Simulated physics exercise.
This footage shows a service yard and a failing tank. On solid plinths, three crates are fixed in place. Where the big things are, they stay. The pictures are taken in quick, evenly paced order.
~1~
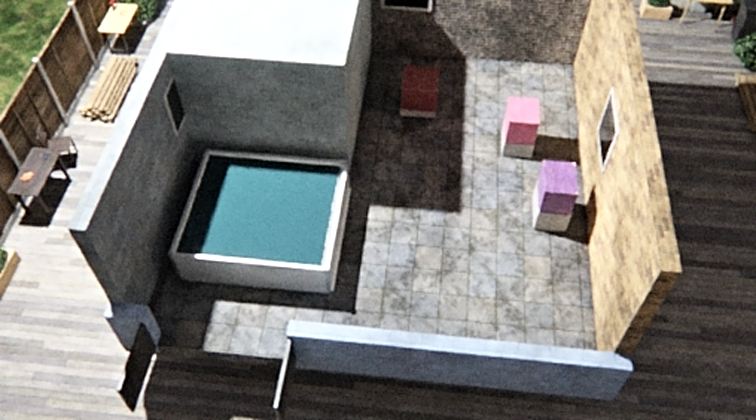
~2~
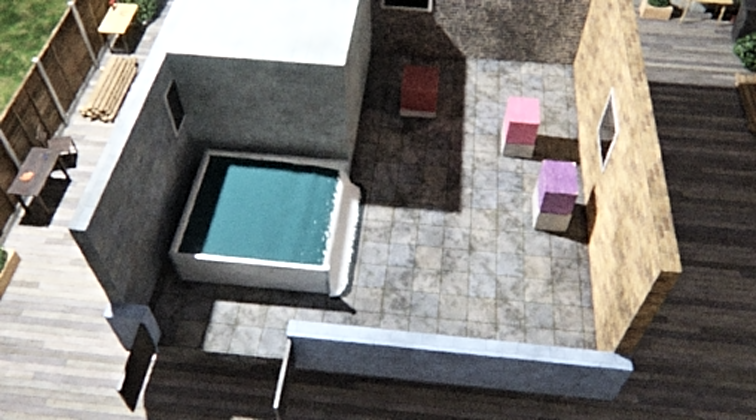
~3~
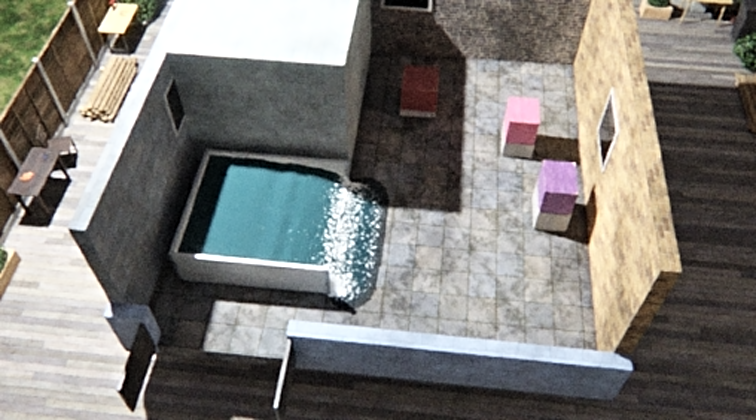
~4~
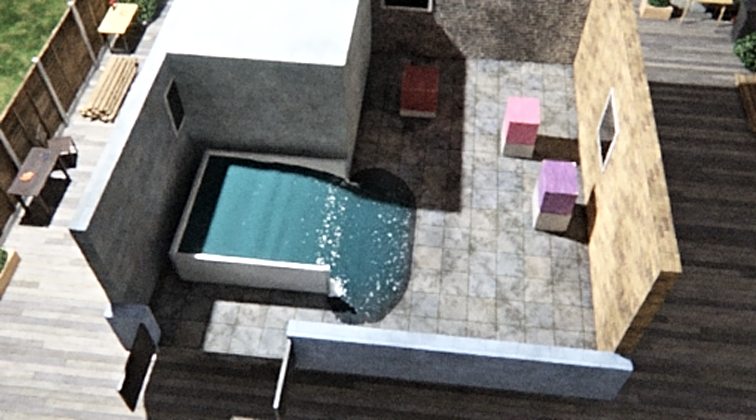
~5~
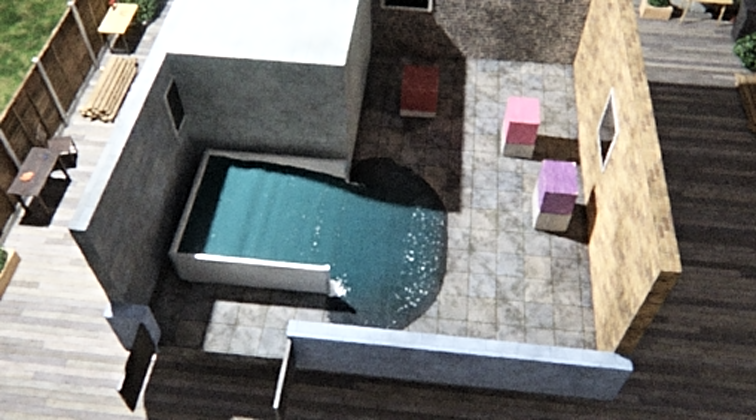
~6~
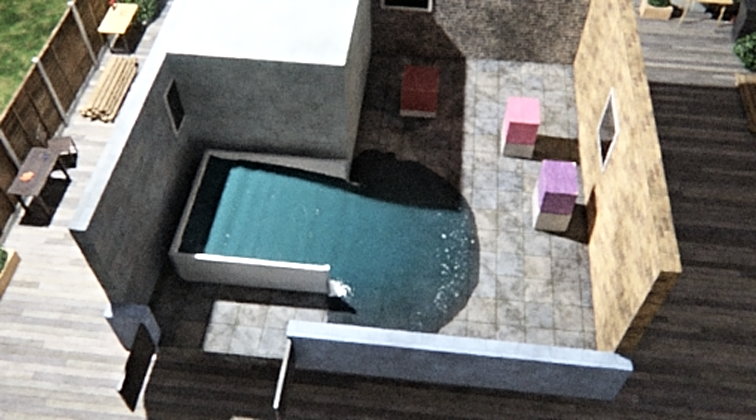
A paved yard enclosed by walls, with wooden decking around it, is seen from high above by a still camera. A pale-rimmed tank of teal water sits at left, with a red block near the back and a pink and a purple block on pale plinths at right. The tank's right side gives way, and water pours out, foaming, then spreads rightward across the paving in a widening, rounded sheet.
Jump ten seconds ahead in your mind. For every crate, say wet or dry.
Red crate - wet; pink crate - dry; purple crate - dry.
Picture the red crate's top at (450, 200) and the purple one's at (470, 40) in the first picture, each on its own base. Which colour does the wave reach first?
Judging by the pictures, the red-painted one.
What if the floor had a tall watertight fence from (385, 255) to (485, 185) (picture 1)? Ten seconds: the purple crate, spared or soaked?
Purple stays clear.
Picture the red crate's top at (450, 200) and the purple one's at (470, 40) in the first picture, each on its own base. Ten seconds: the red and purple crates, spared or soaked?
First the red crate: It is dampened; then the purple crate: It keeps clear.
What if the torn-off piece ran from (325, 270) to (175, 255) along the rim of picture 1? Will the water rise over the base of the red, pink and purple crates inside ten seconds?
I'd expect the red crate remains untouched, the pink crate remains untouched, and the purple crate remains untouched.
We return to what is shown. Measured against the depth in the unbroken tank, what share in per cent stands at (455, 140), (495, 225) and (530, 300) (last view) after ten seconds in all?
The depth comes out near 14, 10 and 8 per cent.
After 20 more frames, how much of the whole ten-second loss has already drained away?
Around 0 %.
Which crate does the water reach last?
I'd name the red-painted one.
A moment on, water covers 45 % of the floor; the red crate not reached, the pink crate not reached, the purple crate water round its plinth.
Next, water covers 55 % of the floor; the red crate water round its plinth, the pink crate water round its plinth, the purple crate water round its plinth.
Then, water covers 70 % of the floor; the red crate water round its plinth, the pink crate water round its plinth, the purple crate water round its plinth.
Later, water covers 85 % of the floor; the red crate water round its plinth, the pink crate water round its plinth, the purple crate water round its plinth.
In the end, water covers 100 % of the floor; the red crate was topped, the pink crate stayed above the water, the purple crate stayed above the water.
